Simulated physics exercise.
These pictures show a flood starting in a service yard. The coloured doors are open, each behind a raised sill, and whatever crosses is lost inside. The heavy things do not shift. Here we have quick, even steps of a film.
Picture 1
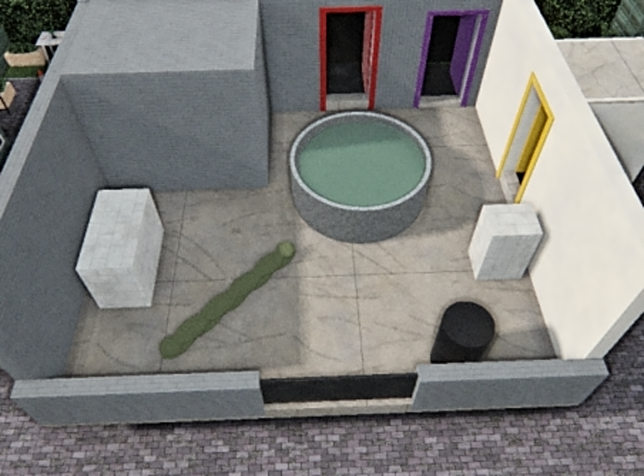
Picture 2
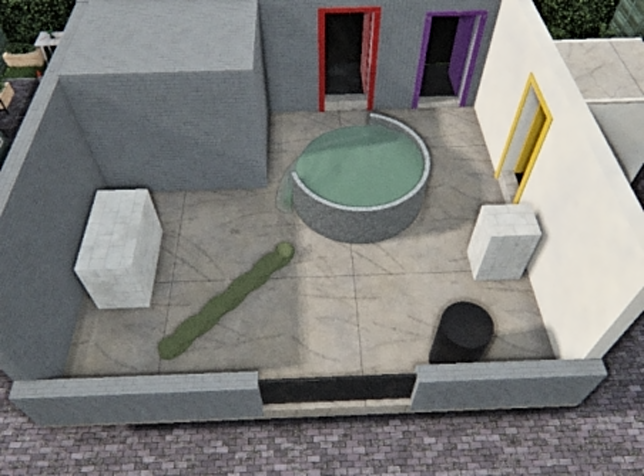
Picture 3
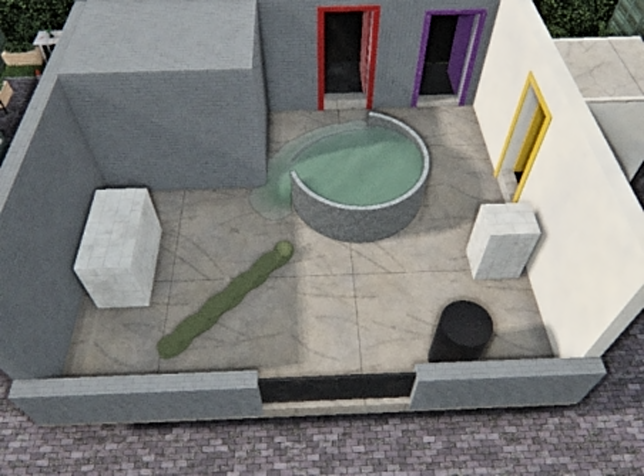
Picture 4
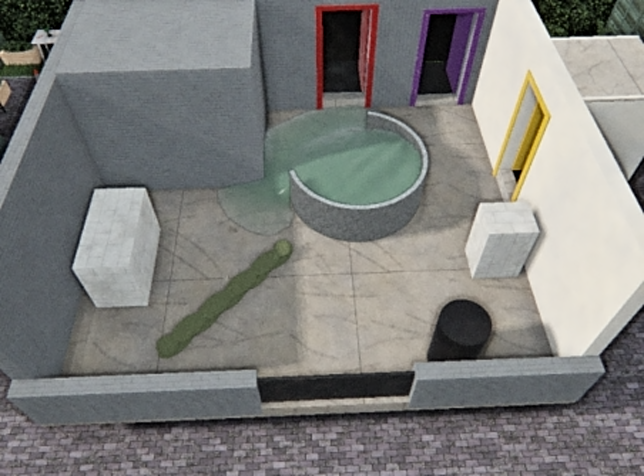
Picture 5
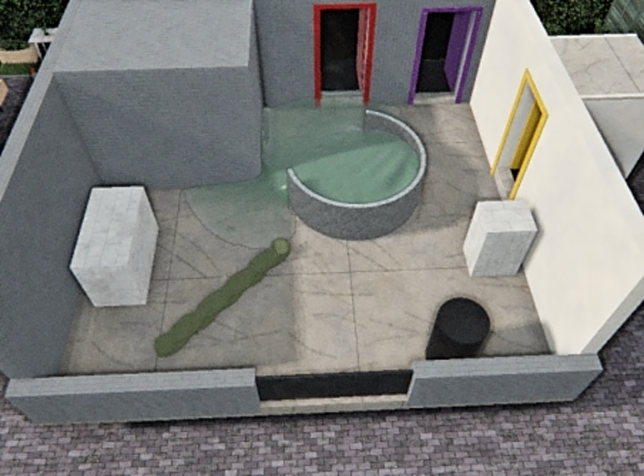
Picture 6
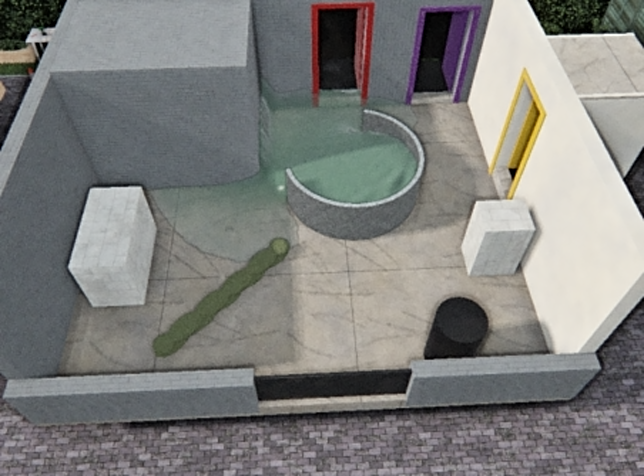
We see a walled yard with open coloured doors and a round pool, first whole and still; then a gap shows on its far left side, and greenish water pours out, spreading across the paving beside the grey block.
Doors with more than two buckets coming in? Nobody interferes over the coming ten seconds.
Yellow door: Two or fewer; red door: Over two; purple door: Over two.
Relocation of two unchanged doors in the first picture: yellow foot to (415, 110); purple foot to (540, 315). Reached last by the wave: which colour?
It's the purple door.
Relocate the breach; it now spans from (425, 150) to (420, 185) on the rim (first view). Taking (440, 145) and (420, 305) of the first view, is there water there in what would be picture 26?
Point one reached; point two reached.
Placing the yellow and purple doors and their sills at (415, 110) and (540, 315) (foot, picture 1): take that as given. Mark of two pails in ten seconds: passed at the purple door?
Note - purple one: Short of the mark.
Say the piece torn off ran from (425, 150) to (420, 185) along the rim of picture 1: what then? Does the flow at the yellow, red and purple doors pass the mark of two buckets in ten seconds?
Result: Yellow goes past the limit; red remains beneath it; purple goes past the limit.
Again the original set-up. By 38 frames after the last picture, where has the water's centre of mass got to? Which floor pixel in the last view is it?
Around pixel (325, 216) of the last picture.
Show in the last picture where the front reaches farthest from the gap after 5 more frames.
The front's farthest point is close to (88, 256).
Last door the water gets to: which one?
It's the yellow-painted one.
A moment on, water covers 30 % of the floor; the yellow door not reached, the red door over two buckets in, the purple door wet at the sill, nothing in.
Next, water covers 45 % of the floor; the yellow door not reached, the red door far over two buckets in, the purple door wet at the sill, nothing in.
Then, water covers 60 % of the floor; the yellow door wet at the sill, nothing in, the red door far over two buckets in, the purple door under two buckets in.
Later, water covers 95 % of the floor; the yellow door wet at the sill, nothing in, the red door far over two buckets in, the purple door over two buckets in.
In the end, water covers 95 % of the floor; the yellow door wet at the sill, nothing in, the red door far over two buckets in, the purple door over two buckets in.
